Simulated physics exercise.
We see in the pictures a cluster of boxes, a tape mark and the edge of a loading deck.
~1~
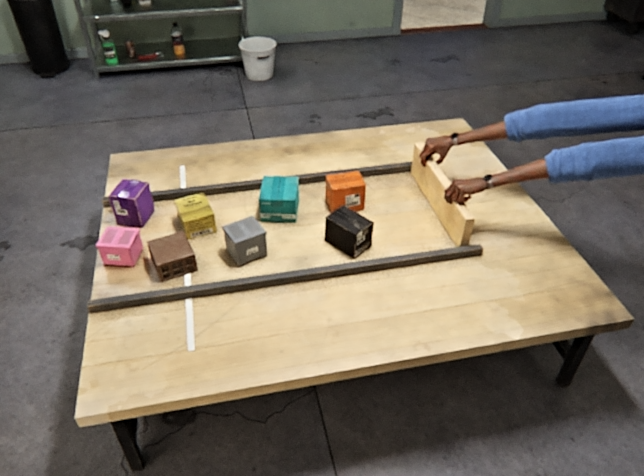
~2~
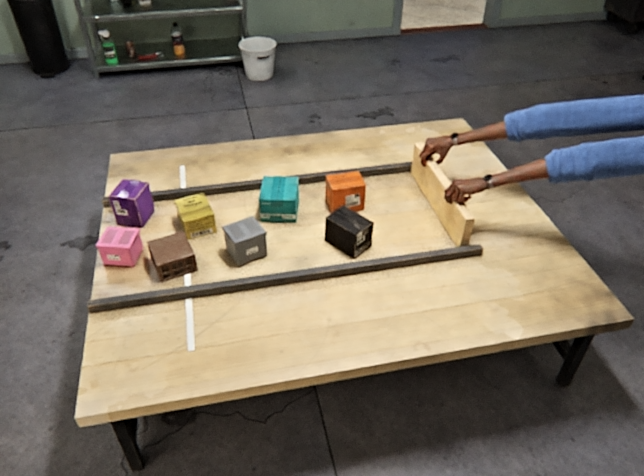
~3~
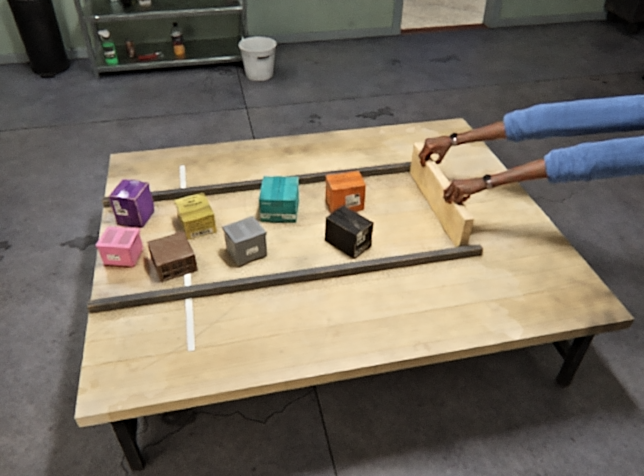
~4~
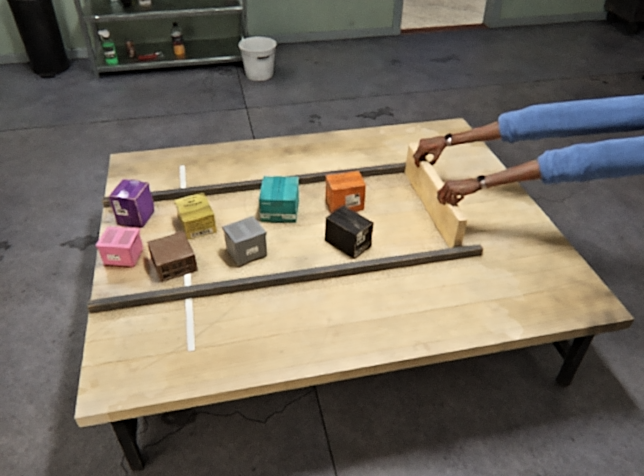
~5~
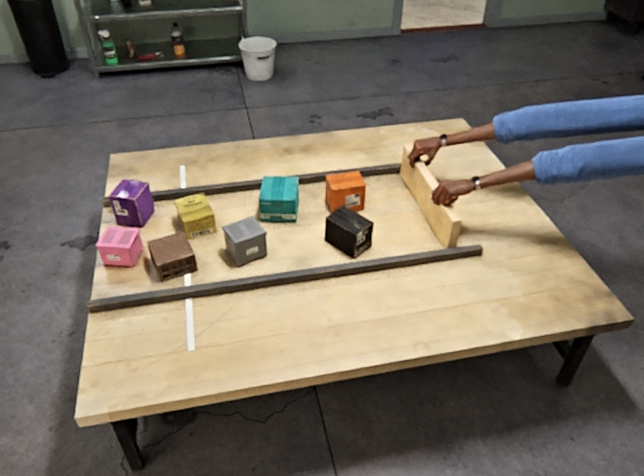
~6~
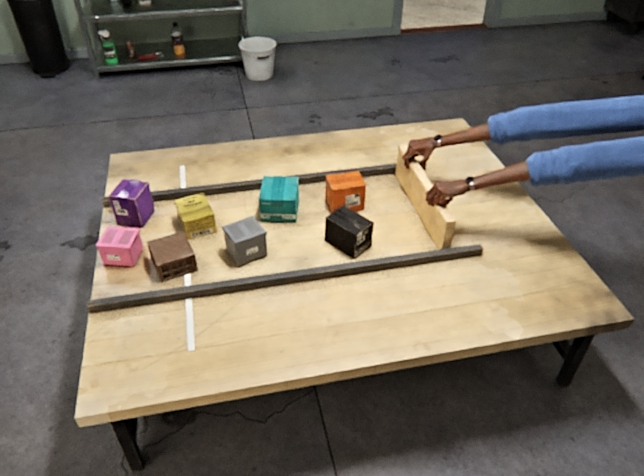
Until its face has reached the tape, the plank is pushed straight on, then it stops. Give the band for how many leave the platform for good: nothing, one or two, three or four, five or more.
More than two but fewer than five drop off.
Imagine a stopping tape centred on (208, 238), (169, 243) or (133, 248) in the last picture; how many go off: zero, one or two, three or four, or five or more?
Taking the places in the order asked: Just one or two, then 3 or 4, then more than four.
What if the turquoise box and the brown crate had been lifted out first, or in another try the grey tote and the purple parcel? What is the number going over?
Try one: 0; try two: 1.
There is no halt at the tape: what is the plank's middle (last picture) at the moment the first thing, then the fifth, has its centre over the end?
First about (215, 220), next about (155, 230).
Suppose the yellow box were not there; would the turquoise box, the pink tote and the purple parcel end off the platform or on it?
The turquoise box is still up, the pink tote goes down and the purple parcel goes down.
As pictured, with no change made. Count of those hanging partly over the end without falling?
I get 1.
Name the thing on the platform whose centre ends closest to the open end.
The foremost one is the brown crate.
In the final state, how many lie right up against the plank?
2 end up touching it.
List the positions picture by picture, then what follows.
The first frame shows pink tote (121, 247); purple parcel (133, 203); brown crate (173, 256); plank (439, 193); tape (186, 241).
The second frame shows purple parcel (133, 203); turquoise box (280, 199).
The third frame shows brown crate (173, 256); plank (438, 193).
The fourth frame shows pink tote (121, 247); grey tote (246, 241).
The fifth frame shows purple parcel (133, 203); black parcel (349, 231).
The sixth frame shows pink tote (121, 247); purple parcel (133, 203); brown crate (173, 256); plank (422, 195); tape (186, 241).
A little later, none off yet; pink tote at rest near (121, 247); purple parcel at rest near (133, 203); brown crate at rest near (173, 256).
When it is over, the number that fall off is three or four; down, yellow box, purple parcel and pink tote.
